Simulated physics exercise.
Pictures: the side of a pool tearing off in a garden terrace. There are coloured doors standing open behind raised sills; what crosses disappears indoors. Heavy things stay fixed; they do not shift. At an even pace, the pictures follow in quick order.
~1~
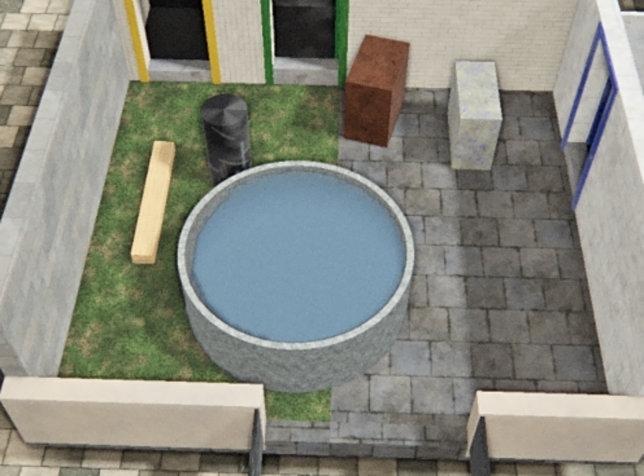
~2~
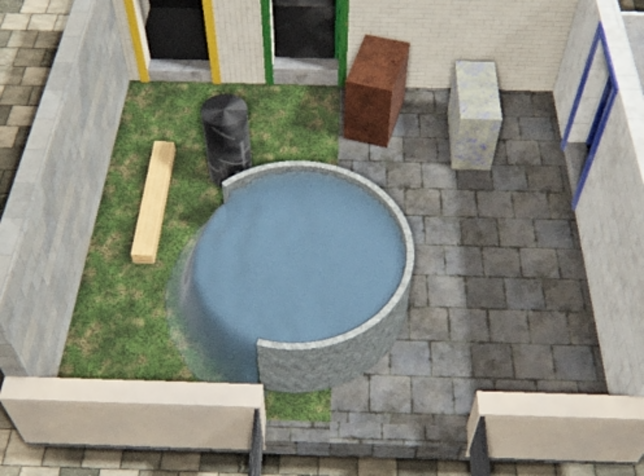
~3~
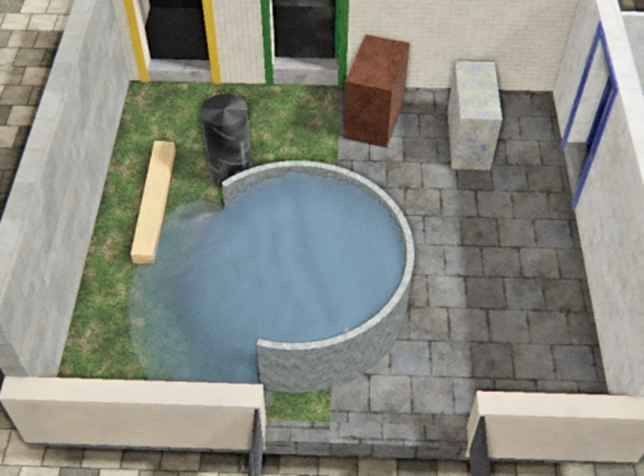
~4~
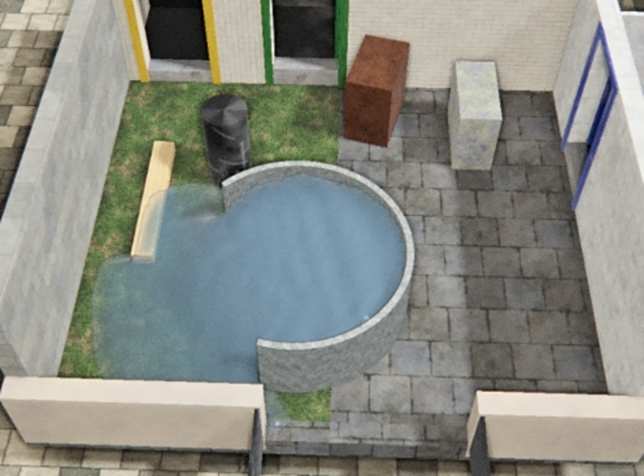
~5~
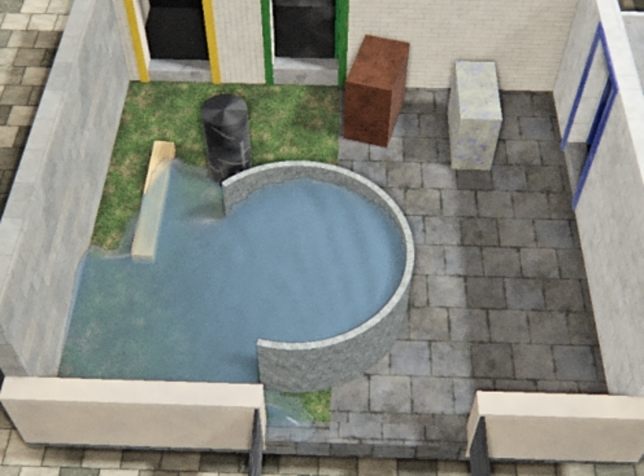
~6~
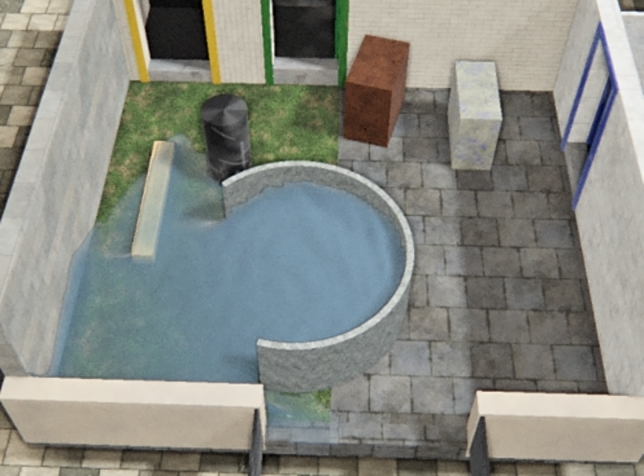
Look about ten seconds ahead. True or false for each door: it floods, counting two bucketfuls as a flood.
Green door - false; yellow door - true; blue door - false.
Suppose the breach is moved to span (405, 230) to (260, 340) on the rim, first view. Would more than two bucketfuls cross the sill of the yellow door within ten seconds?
Result - yellow undershoots.
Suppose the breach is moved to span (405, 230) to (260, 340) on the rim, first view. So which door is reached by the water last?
I'd say the yellow-painted one.
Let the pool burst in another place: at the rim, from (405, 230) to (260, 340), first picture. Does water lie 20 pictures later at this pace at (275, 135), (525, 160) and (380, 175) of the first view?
Taking each in turn, they come out kept dry, watered, watered.
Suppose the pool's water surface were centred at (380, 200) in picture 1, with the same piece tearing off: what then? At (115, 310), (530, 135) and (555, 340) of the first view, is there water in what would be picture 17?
Taking them in the order asked: Inundated, then spared, then spared.
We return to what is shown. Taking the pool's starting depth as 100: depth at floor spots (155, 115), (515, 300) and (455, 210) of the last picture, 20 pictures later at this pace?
Estimated readings in sequence: 35, 0, 0 percent.
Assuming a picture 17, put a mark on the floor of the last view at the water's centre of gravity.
The water's middle lies around (193, 284).
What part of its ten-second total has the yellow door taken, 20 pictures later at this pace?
By my reckoning, 55 percent.
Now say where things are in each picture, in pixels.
In the first picture, still water in the pool at (296, 252).
In the second picture, water pours out at (192, 299) and has run to a hidden place.
In the third picture, the front is at (186, 208), out from the gap at (192, 303).
In the fourth picture, the front is at (170, 190), out from the gap at (193, 305).
In the fifth picture, water pours out at (193, 306) and has run to (176, 162).
In the sixth picture, the front is at (175, 138), out from the gap at (193, 306).
A moment on, water covers 40 % of the floor; the green door not reached, the yellow door wet at the sill, nothing in, the blue door not reached.
Next, water covers 45 % of the floor; the green door wet at the sill, nothing in, the yellow door wet at the sill, nothing in, the blue door not reached.
Then, water covers 60 % of the floor; the green door wet at the sill, nothing in, the yellow door over two buckets in, the blue door not reached.
Later, water covers 90 % of the floor; the green door wet at the sill, nothing in, the yellow door far over two buckets in, the blue door wet at the sill, nothing in.
In the end, water covers 95 % of the floor; the green door wet at the sill, nothing in, the yellow door far over two buckets in, the blue door wet at the sill, nothing in.
